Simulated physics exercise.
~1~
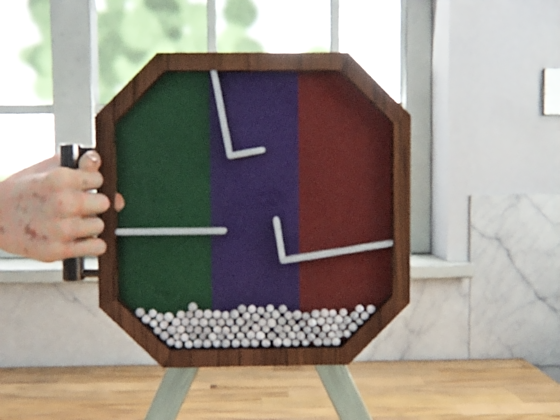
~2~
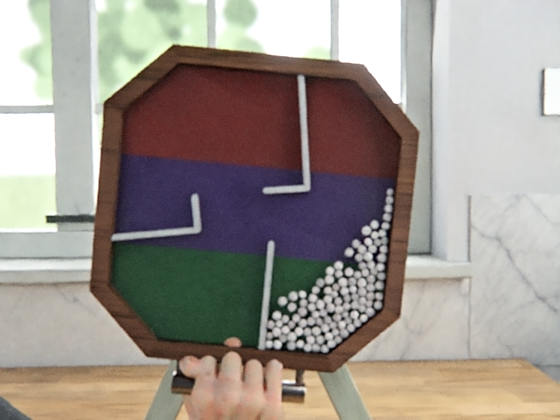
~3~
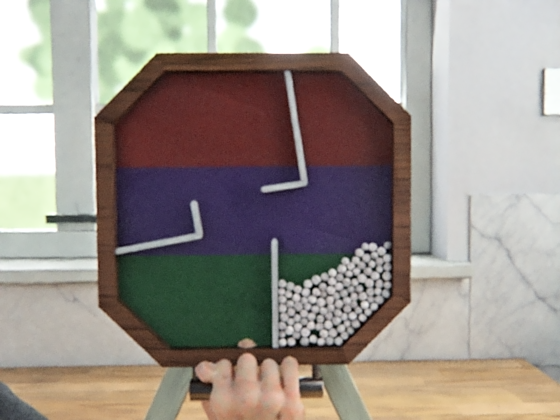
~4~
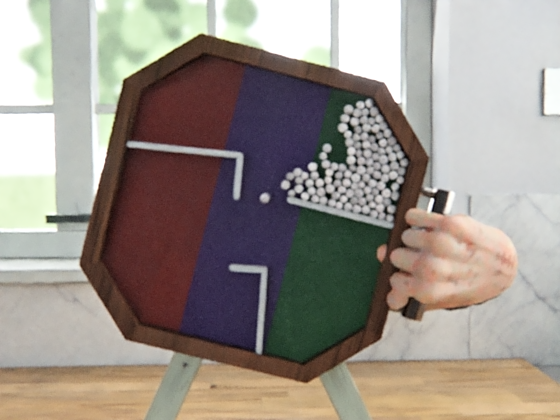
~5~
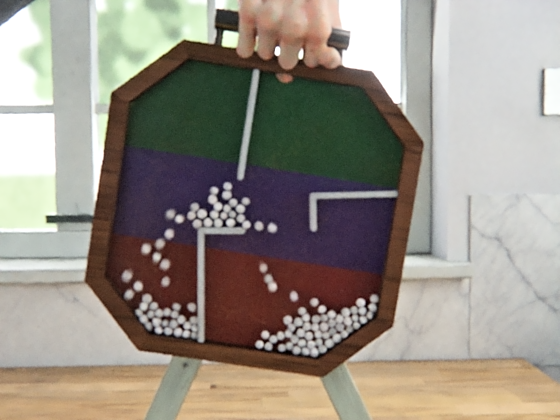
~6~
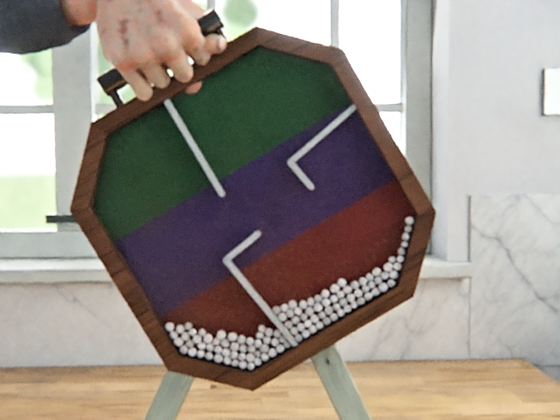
In a bright room with a window and marble wall, seen straight on, an eight-sided wooden-framed box stands on pale legs above a wooden surface. Its green, purple and red strips run left to right, with pale ledges inside and small white balls along the bottom. A hand on the handle turns it anticlockwise until green is lowest, the balls heaping at lower right, and it pauses. Turning resumes the same way, lifting the balls on a ledge before they spill down through purple into red. It ends tilted, handle at upper left, all the balls resting along the red strip.
